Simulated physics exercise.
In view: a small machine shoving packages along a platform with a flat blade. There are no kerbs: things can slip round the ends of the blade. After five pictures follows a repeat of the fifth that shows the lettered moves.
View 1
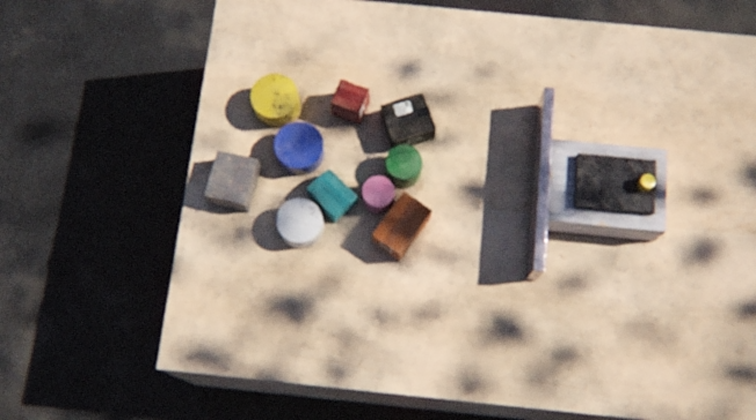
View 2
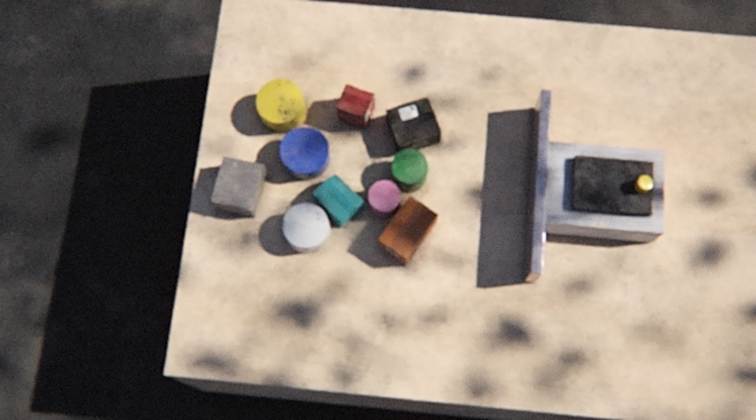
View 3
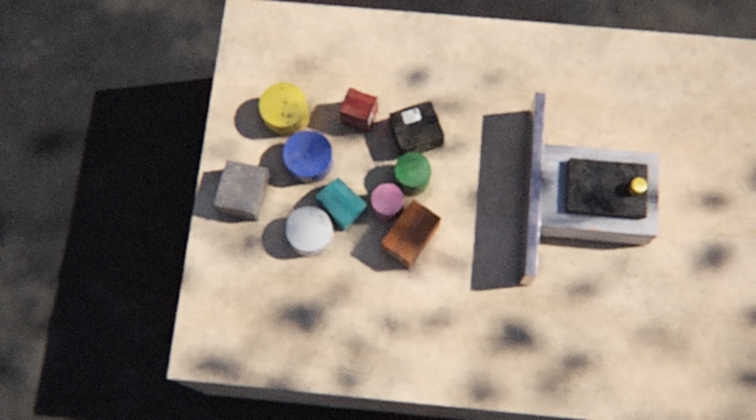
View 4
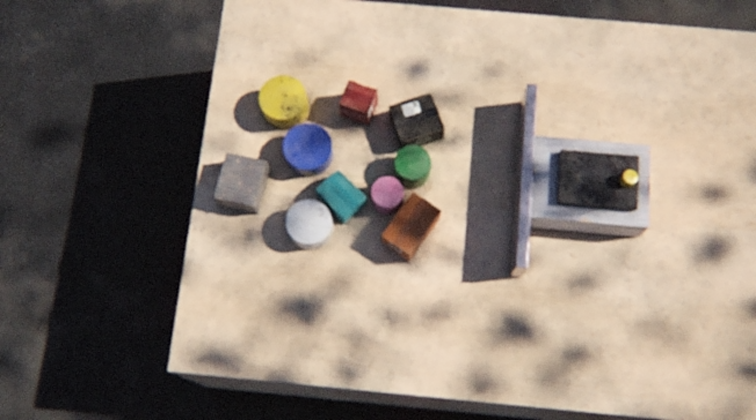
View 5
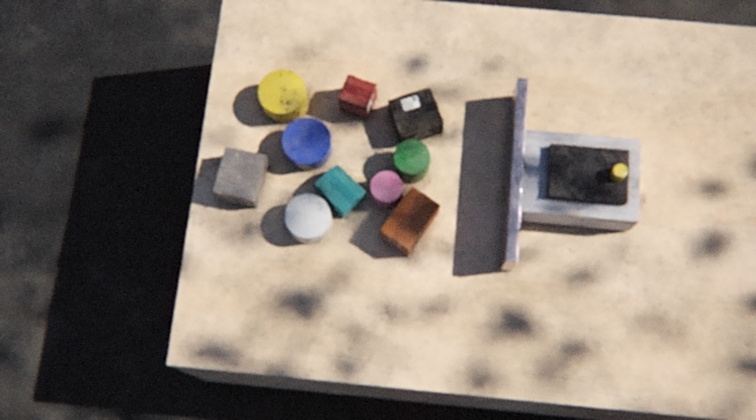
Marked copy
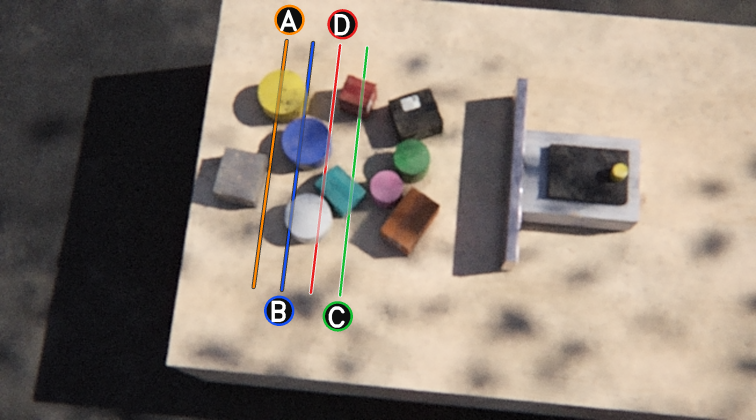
On a pale speckled platform, a small machine with a flat blade creeping left toward a cluster of colourful blocks and cylinders.
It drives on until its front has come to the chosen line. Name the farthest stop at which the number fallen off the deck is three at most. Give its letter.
It can go as far as A.
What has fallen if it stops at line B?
The yellow canister goes over.
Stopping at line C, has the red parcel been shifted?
Yes.
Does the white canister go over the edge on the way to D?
No.
On the copy, A at (271, 160); B at (298, 162); C at (354, 167); D at (326, 165).
On A. First, robot (491, 165); black parcel (399, 111); orange parcel (393, 227).
Then, robot (401, 157); yellow canister (242, 93); red parcel (281, 90).
Finally, robot (334, 151); yellow canister over the edge; grey crate over the edge; two fallen.
By contrast, B is within the limit but short; C is within the limit but short; D is within the limit but short.
